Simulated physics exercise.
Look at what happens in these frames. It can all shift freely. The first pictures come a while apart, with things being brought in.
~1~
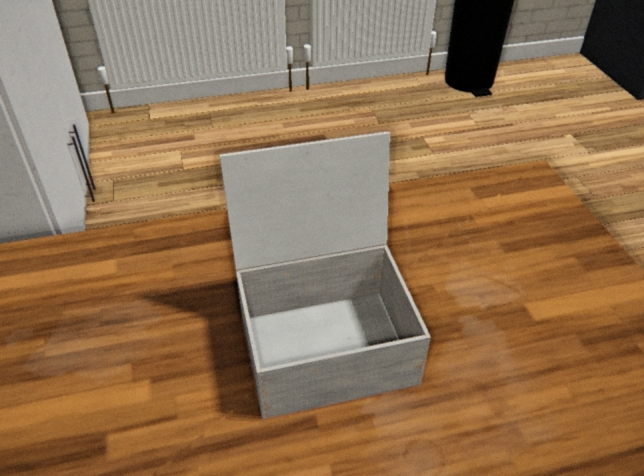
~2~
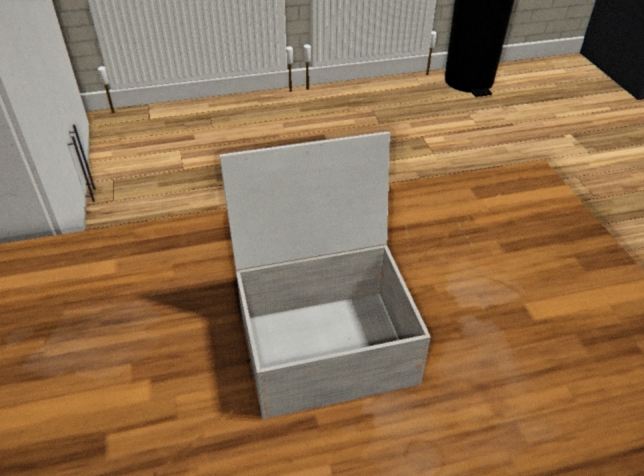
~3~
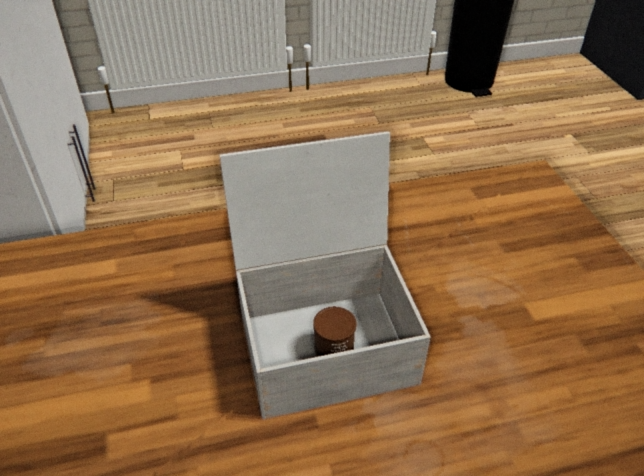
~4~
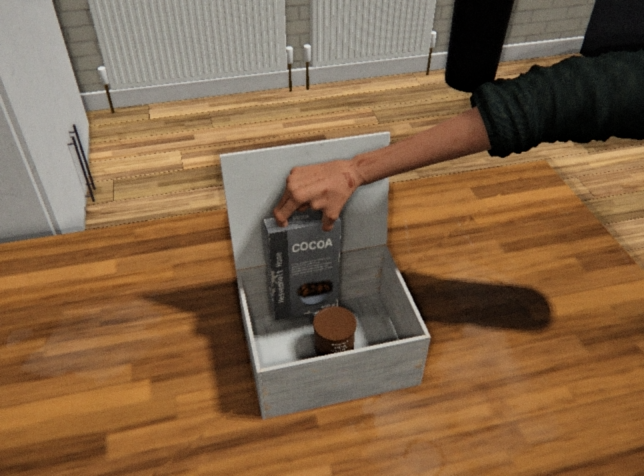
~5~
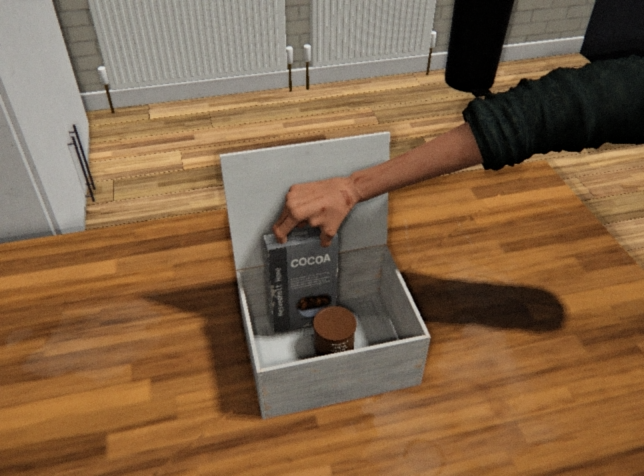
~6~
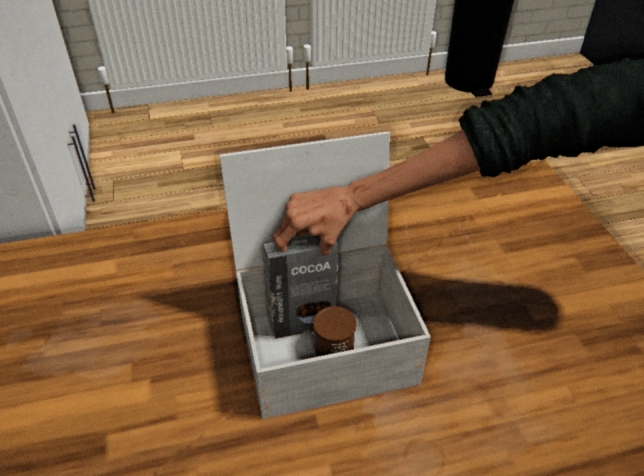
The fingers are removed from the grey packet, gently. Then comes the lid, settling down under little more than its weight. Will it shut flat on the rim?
No.
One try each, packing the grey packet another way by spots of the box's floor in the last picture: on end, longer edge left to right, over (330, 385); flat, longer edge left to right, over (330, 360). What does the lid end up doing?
Case one: Lid stays raised; case two: Lid goes down.
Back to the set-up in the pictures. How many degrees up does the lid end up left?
The answer is about 10 degrees.
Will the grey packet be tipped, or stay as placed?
As it turns out, the grey packet changes its angle.
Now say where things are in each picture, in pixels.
In the first frame, the last thing is not in view yet.
In the second frame, the last thing is not in view yet.
In the third frame, the last thing is not in view yet; brown tin (334, 336).
In the fourth frame, still above its spot; grey packet (303, 267); brown tin (334, 336).
In the fifth frame, still above its spot; grey packet (302, 281); brown tin (334, 336).
In the sixth frame, put in, still held; grey packet (302, 288); brown tin (334, 336).
Then, 1.40 s on from there, lid 72° above the rim.
Then, 2.00 s on from there, lid 39° above the rim; grey packet turned 25° from how it was put near (308, 304).
Then, 2.30 s on from there, lid 13° above the rim; grey packet turned 50° from how it was put near (316, 323); brown tin shifted a little.
In the end, lid 11° above the rim; toppled in the box, grey packet; moved from the start, brown tin. At the end, from the last picture's camera, grey packet near (316, 324).
